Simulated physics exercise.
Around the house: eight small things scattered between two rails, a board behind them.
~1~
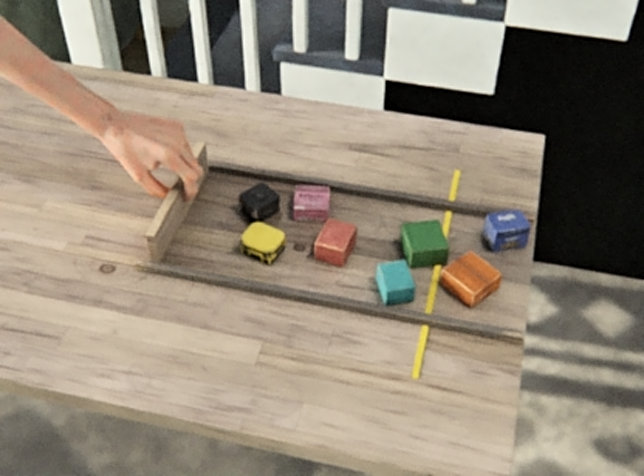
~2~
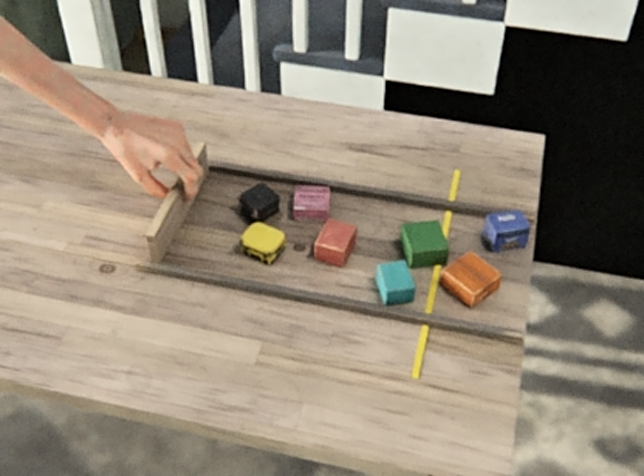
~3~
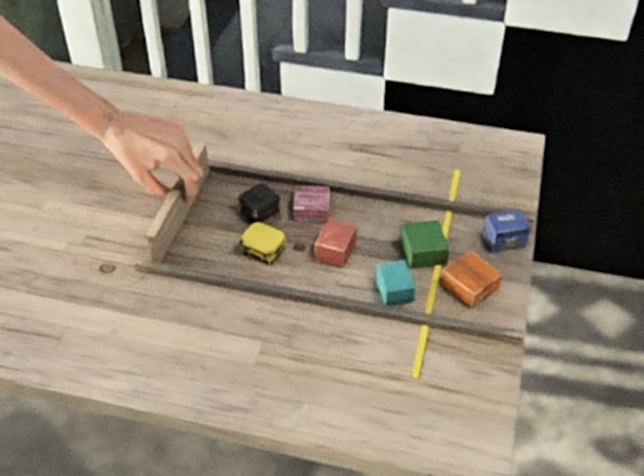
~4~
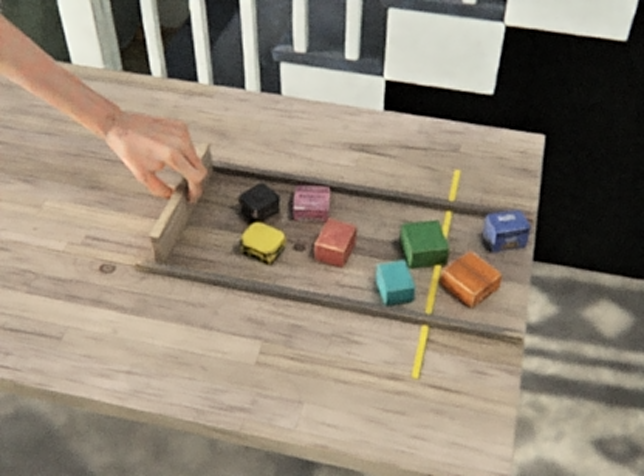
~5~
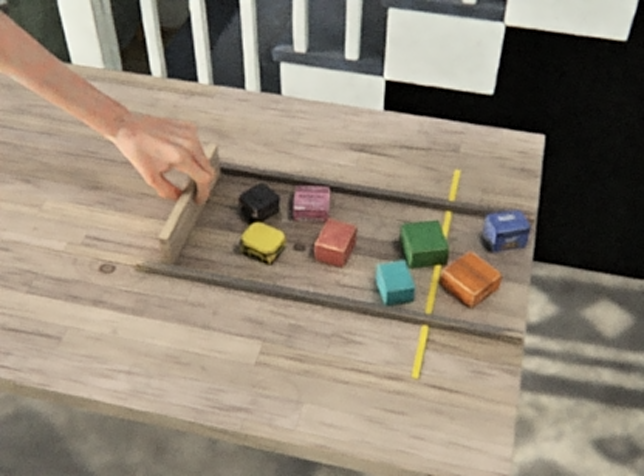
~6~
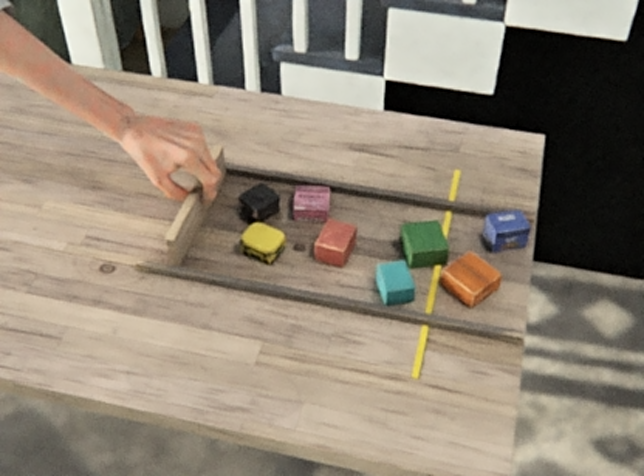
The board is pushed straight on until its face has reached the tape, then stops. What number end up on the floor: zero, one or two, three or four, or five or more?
In the end the number that fall off is one or two.
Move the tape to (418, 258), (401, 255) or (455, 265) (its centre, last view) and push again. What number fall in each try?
It would be 0, 0 and 2.
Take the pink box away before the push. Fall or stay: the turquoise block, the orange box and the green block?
The turquoise block is kept, the orange box holds on, the green block remains up.
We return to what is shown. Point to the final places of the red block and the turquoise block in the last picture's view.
First (491, 264), then (445, 300).
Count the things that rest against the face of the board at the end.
In contact: 3.
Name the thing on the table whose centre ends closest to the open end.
The green block ends nearest.
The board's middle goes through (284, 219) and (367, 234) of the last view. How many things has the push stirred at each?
First 3, then 6.
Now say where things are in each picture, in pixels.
The first picture shows blue box (506, 231); orange box (471, 279); green block (424, 244); board (179, 201); tape (439, 262).
The second picture shows orange box (471, 279); pink box (312, 204).
The third picture shows green block (424, 244); yellow case (263, 244).
The fourth picture shows blue box (506, 231); red block (336, 243).
The fifth picture shows orange box (471, 279); black case (260, 205).
The sixth picture shows blue box (506, 231); orange box (471, 279); green block (424, 244); board (198, 204); tape (439, 262).
Soon after, none off yet; blue box at rest near (506, 231); orange box at rest near (471, 279); green block at rest near (424, 244).
In the end, the number that fall off is one or two; gone, blue box.
